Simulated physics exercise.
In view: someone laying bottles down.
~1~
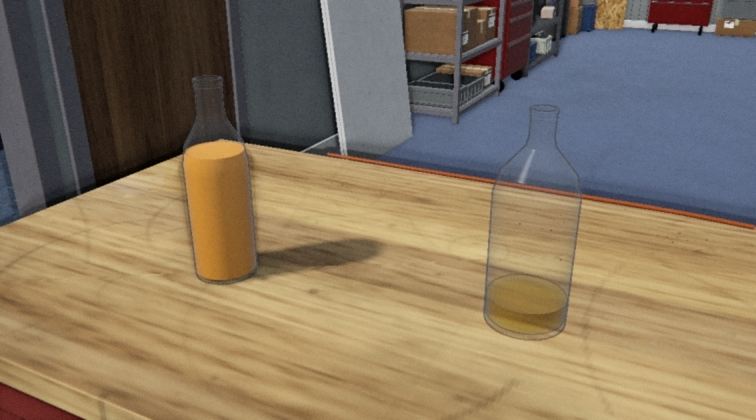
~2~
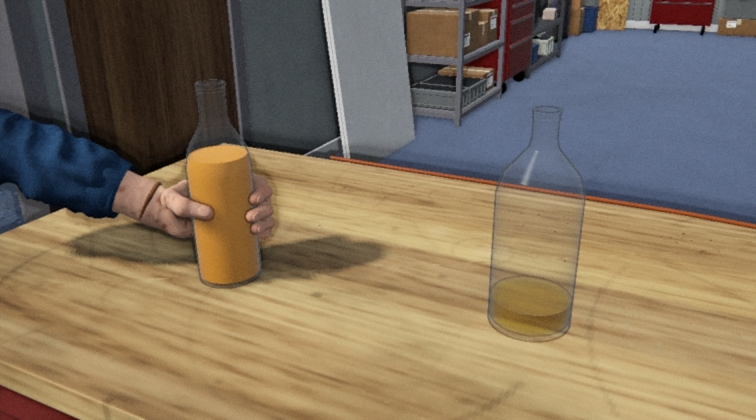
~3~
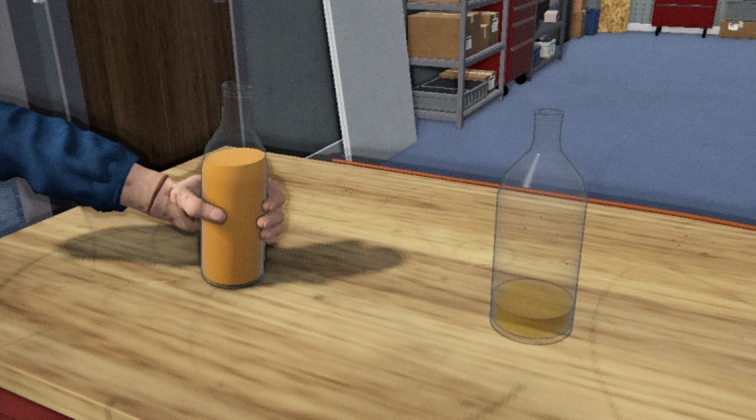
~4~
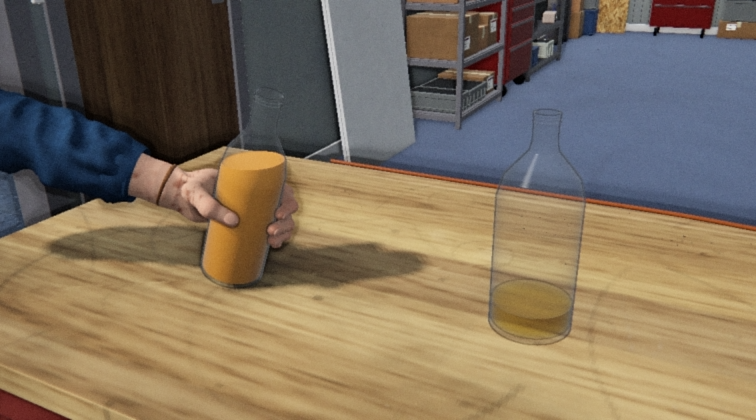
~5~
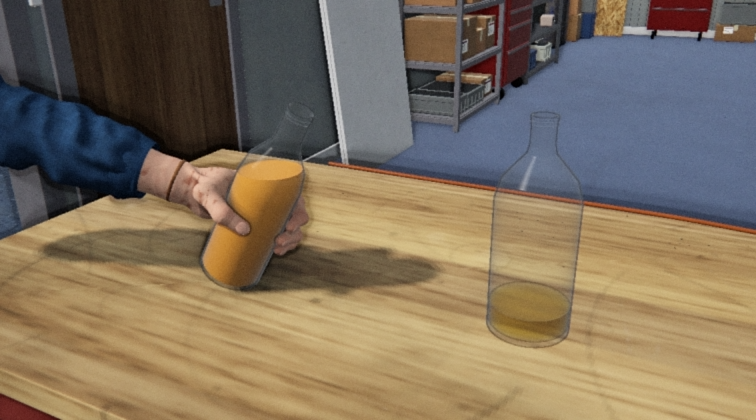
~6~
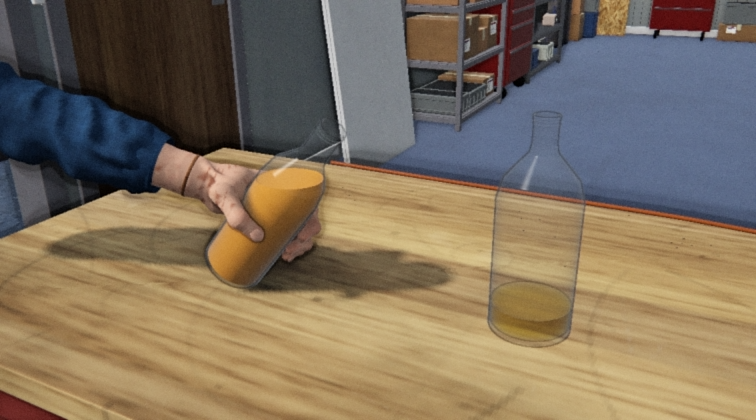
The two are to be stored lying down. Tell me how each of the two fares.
Left: It runs out. Right: It stays dry.
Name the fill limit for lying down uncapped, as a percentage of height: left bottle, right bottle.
Roughly 22 per cent, then 26 per cent.
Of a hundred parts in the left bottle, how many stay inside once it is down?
About 35 per cent.
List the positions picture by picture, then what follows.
Both stand upright; left bottle (217, 177) about two thirds full, open; right bottle (534, 217) nearly empty, open, in the first frame.
A hand takes the left bottle; left bottle about two thirds full, surface at (218, 155); right bottle nearly empty, surface at (530, 295), in the second frame.
The left bottle is being lowered; left bottle (235, 183) about two thirds full; right bottle (539, 221) nearly empty, in the third frame.
The left bottle is being lowered; left bottle about two thirds full, surface at (255, 162); right bottle nearly empty, surface at (531, 298), in the fourth frame.
The left bottle is being lowered; left bottle (264, 193) tipped 30°; right bottle (536, 224) nearly empty, in the fifth frame.
The left bottle is being lowered; left bottle (280, 200) tipped 40°, open; right bottle nearly empty, surface at (531, 300), open, in the sixth frame.
A moment on, the left bottle is nearly down; left bottle, all still inside.
Further on, the left bottle lies flat; left bottle, a puddle at its mouth.
When it is over, both lie flat; left bottle, a puddle at its mouth; right bottle, all still inside.
